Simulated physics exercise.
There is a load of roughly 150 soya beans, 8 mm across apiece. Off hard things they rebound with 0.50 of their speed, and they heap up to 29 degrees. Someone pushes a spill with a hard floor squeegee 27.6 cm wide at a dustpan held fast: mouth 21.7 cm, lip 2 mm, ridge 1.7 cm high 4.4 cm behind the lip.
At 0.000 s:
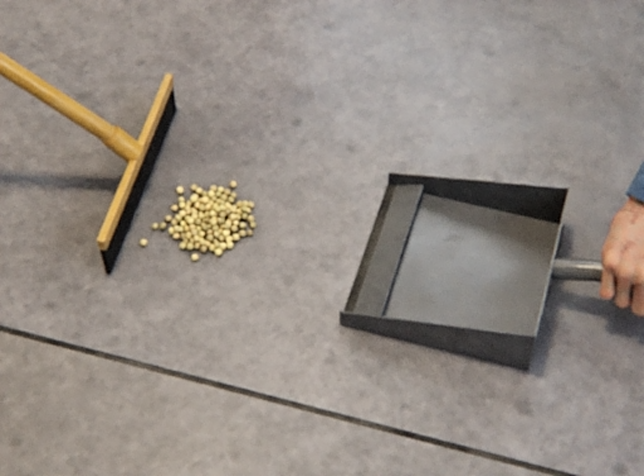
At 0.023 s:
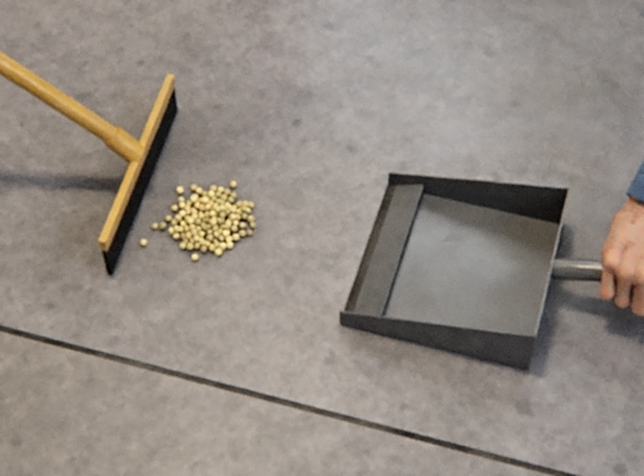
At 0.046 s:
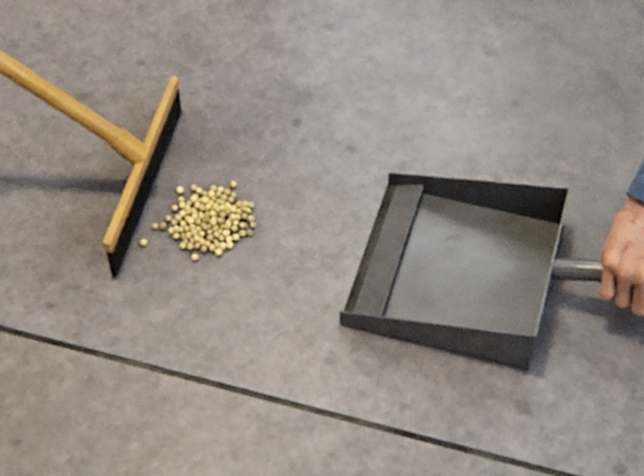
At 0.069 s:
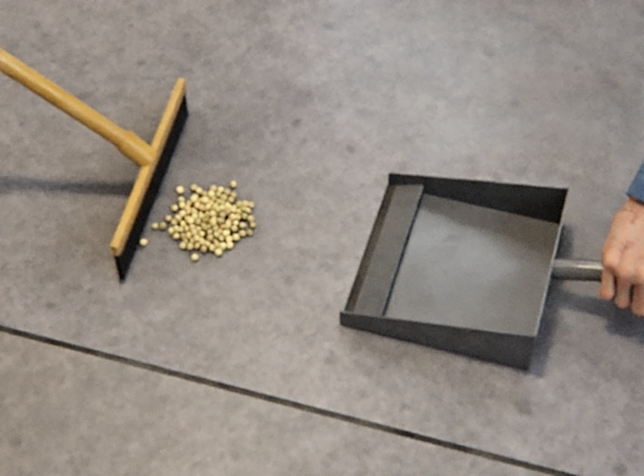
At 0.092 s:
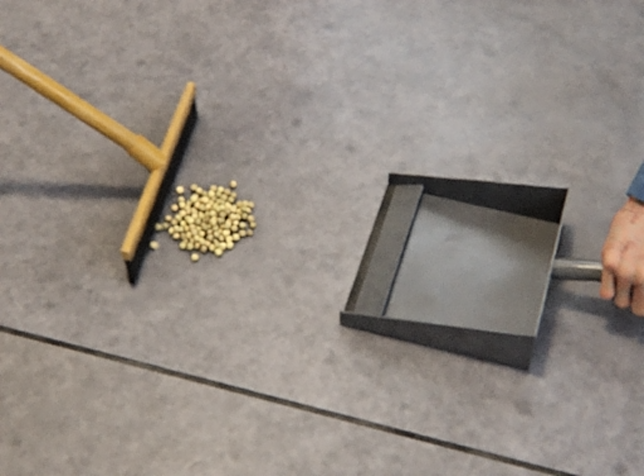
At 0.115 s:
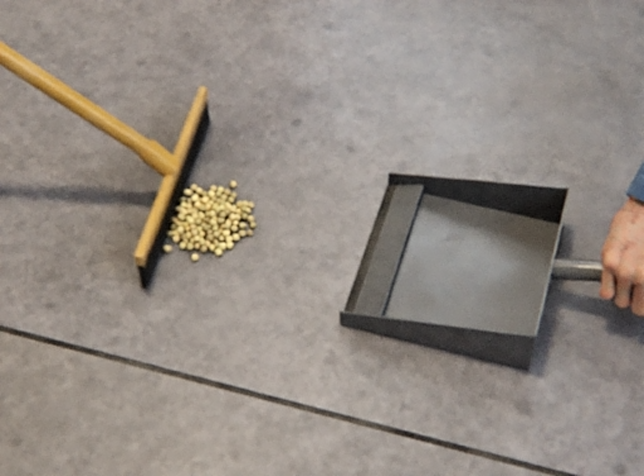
Wooden-handled floor squeegee sliding right into a small heap of pale beans while a hand holds a dark dustpan still opposite.
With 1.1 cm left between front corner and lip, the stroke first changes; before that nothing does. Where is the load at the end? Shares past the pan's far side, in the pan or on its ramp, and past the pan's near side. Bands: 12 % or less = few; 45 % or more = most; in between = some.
Shares - far side: Few; pan: Some; near side: Few.
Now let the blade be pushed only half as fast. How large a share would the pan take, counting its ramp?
I'd put it at roughly 25 per cent.
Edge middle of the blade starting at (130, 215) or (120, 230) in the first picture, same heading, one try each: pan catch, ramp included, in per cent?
Roughly 35 % and 30 %.
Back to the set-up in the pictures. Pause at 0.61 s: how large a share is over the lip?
By that time, around 45 percent.
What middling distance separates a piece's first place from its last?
I'd say close to 20 cm.
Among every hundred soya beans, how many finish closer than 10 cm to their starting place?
That share is some 0 percent.
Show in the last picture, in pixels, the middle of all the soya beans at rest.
Est. centre at rest: (362, 263) px.
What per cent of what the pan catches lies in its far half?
20 per cent.
Then, at 0.27 s, middle of the blade 13 cm from the lip; 0 % over the lip, far side 0 %, near side 0 %.
After 0.37 s, middle of the blade 5 cm from the lip; 0 % over the lip, far side 5 %, near side 5 %.
Then, at 0.61 s, middle of the blade 2 cm from the lip; 45 % over the lip, far side 5 %, near side 5 %.
In the end, at 1.6 s, far side 5 %, pan 40 %, near side 5 %, in front of the lip or behind the blade 50 %.
